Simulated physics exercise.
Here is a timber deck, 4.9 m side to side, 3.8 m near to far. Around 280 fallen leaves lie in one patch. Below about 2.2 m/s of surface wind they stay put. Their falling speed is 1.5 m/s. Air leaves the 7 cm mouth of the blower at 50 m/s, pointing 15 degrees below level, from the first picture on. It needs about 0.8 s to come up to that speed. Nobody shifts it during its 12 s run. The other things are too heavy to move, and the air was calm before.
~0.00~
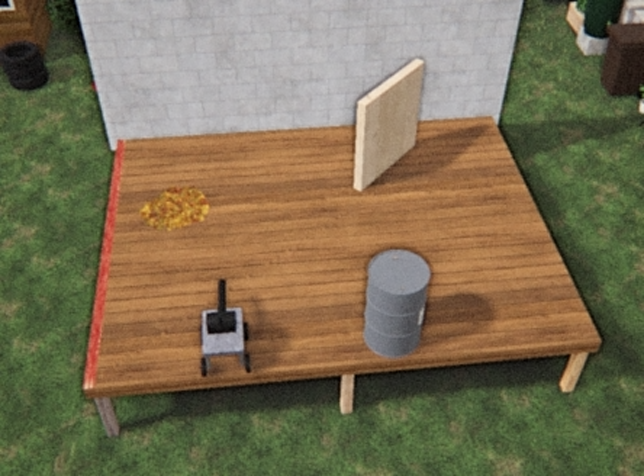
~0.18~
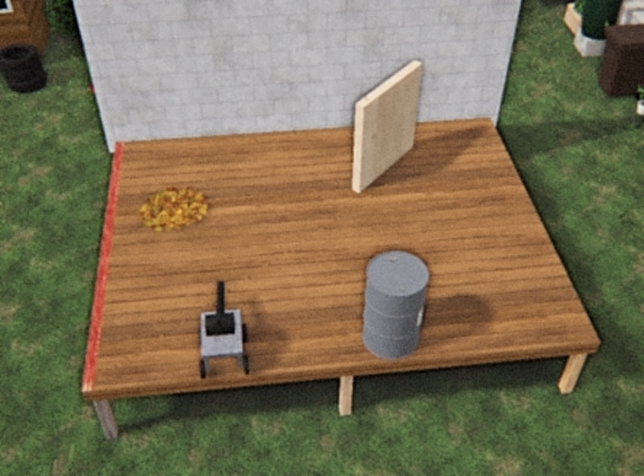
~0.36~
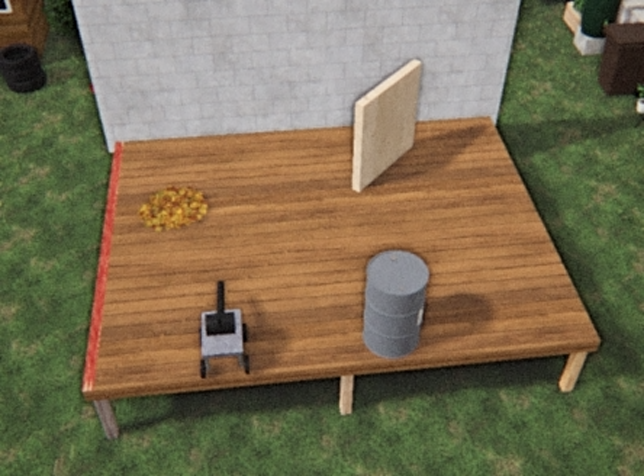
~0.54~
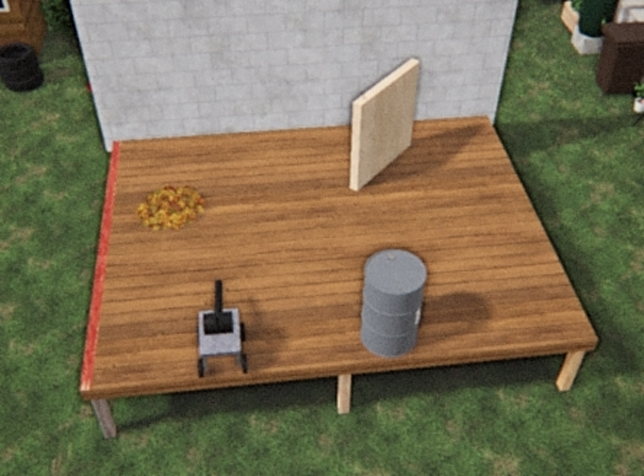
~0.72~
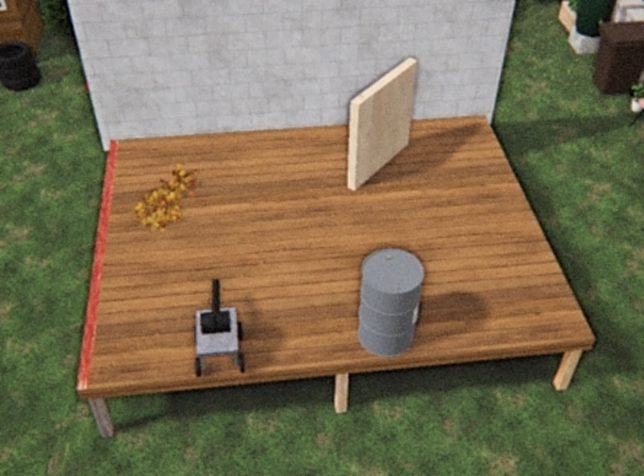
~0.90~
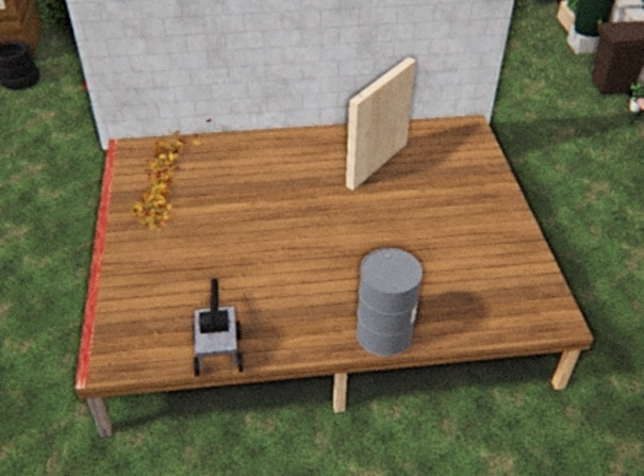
We see a timber deck with a blower, a grey barrel, an upright screen and a patch of yellow-brown leaves that lies still at first, then begins to shift and stretches away from the blower toward the pale wall.
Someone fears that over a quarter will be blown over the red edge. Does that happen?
As for a quarter going over the red edge: Yes.
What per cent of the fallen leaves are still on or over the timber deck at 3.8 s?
Some 10 per cent.
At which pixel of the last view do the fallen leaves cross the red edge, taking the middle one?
Near (106, 159).
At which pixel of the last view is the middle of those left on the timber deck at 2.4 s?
Near (114, 175).
After 2.4 s the count stands so, 69 % are over the red edge; the middle of those still in play is near (117, 173).
After 3.8 s the count stands so, 88 % are over the red edge.
After 6.6 s the count stands so, 94 % are over the red edge.
After 12.0 s, at the end, 96 % are over the red edge.
